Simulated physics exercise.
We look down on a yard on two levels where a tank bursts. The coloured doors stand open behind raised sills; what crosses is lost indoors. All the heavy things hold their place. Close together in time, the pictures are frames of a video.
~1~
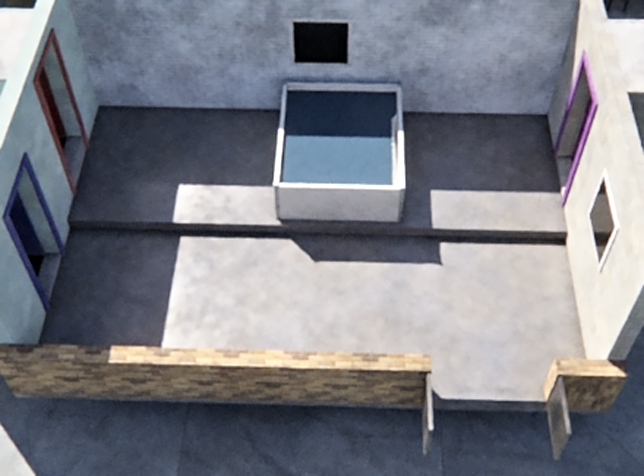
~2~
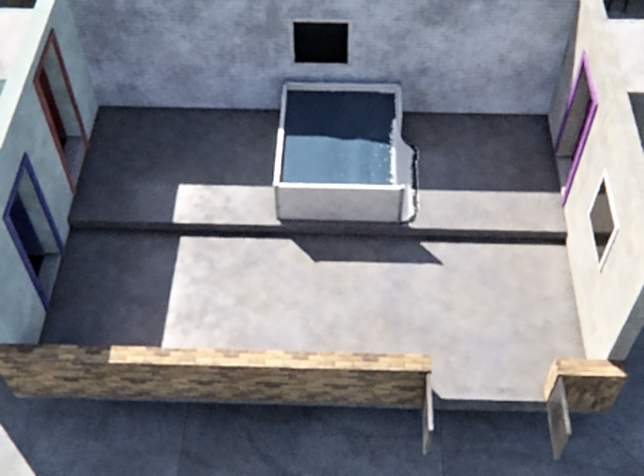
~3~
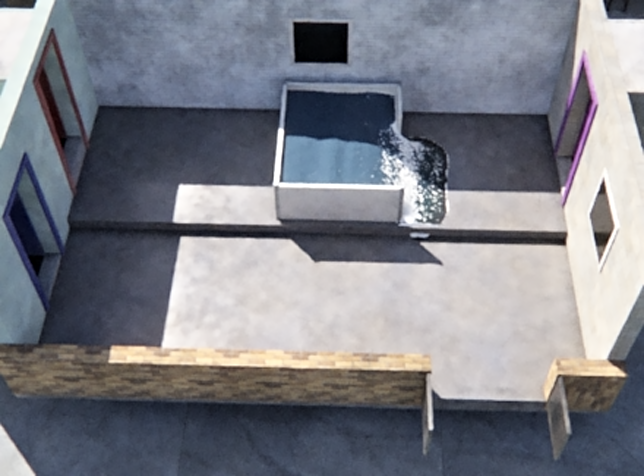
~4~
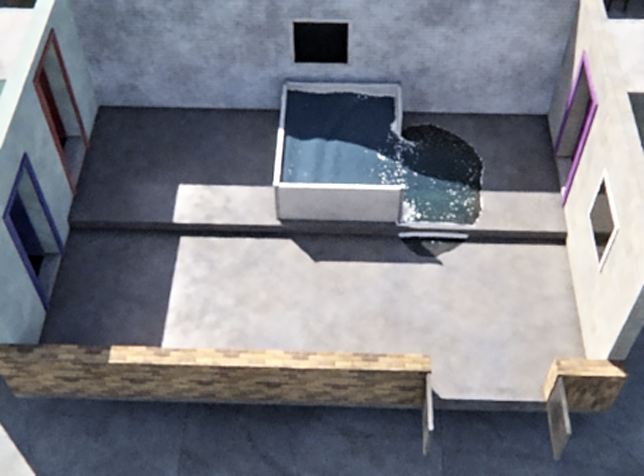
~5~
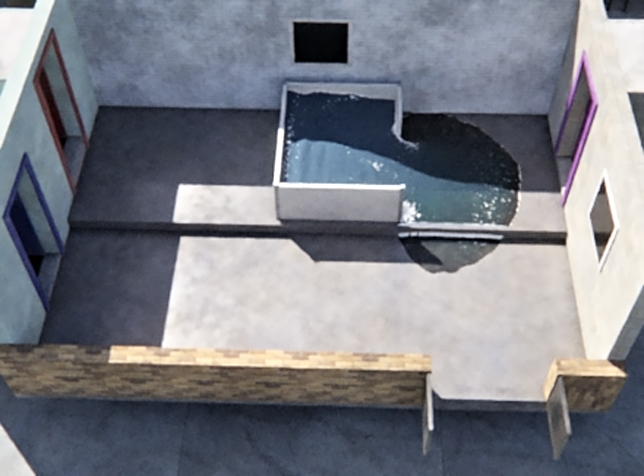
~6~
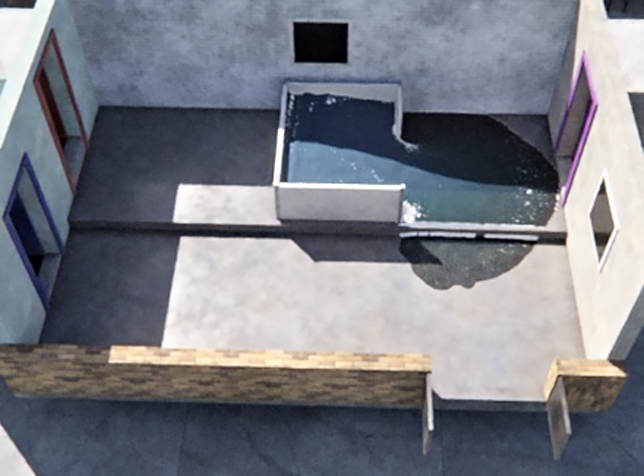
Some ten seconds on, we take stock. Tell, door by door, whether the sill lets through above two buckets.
I expect the blue door to stop at two buckets or less; I expect the red door to stop at two buckets or less; I expect the purple door to go past two buckets.
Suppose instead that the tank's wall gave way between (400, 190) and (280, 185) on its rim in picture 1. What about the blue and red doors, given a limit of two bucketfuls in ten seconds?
Outcome: Blue door overshoots; red door remains short.
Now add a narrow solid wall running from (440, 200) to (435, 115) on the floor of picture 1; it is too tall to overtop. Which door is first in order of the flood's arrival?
The door marked purple.
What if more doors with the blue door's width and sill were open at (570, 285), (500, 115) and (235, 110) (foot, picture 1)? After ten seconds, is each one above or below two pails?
Outcome by door - past the limit, past the limit, within the limit.
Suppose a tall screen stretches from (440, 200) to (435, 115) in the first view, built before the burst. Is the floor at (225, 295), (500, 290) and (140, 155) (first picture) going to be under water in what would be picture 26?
Untouched, soaked, soaked.
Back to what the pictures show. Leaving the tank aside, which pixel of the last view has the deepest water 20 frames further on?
Near (583, 386).
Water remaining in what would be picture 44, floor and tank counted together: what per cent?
70 % or so.
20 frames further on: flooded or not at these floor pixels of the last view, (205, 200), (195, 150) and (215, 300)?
Same order as asked: Dry as before; dry as before; dry as before.
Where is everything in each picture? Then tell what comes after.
In the first frame, still water in the water tank at (341, 136).
In the second frame, the front is at (407, 146), out from the gap at (397, 173).
In the third frame, the front is at (429, 144), out from the gap at (397, 174).
In the fourth frame, water pours out at (397, 174) and has run to (470, 150).
In the fifth frame, water pours out at (397, 175) and has run to (512, 164).
In the sixth frame, the front is at (549, 168), out from the gap at (397, 175).
A moment on, water covers 25 % of the floor; the blue door not reached, the red door not reached, the purple door far over two buckets in.
Next, water covers 30 % of the floor; the blue door not reached, the red door not reached, the purple door far over two buckets in.
Then, water covers 35 % of the floor; the blue door not reached, the red door not reached, the purple door far over two buckets in.
Later, water covers 65 % of the floor; the blue door not reached, the red door not reached, the purple door far over two buckets in.
In the end, water covers 80 % of the floor; the blue door wet at the sill, nothing in, the red door wet at the sill, nothing in, the purple door far over two buckets in.
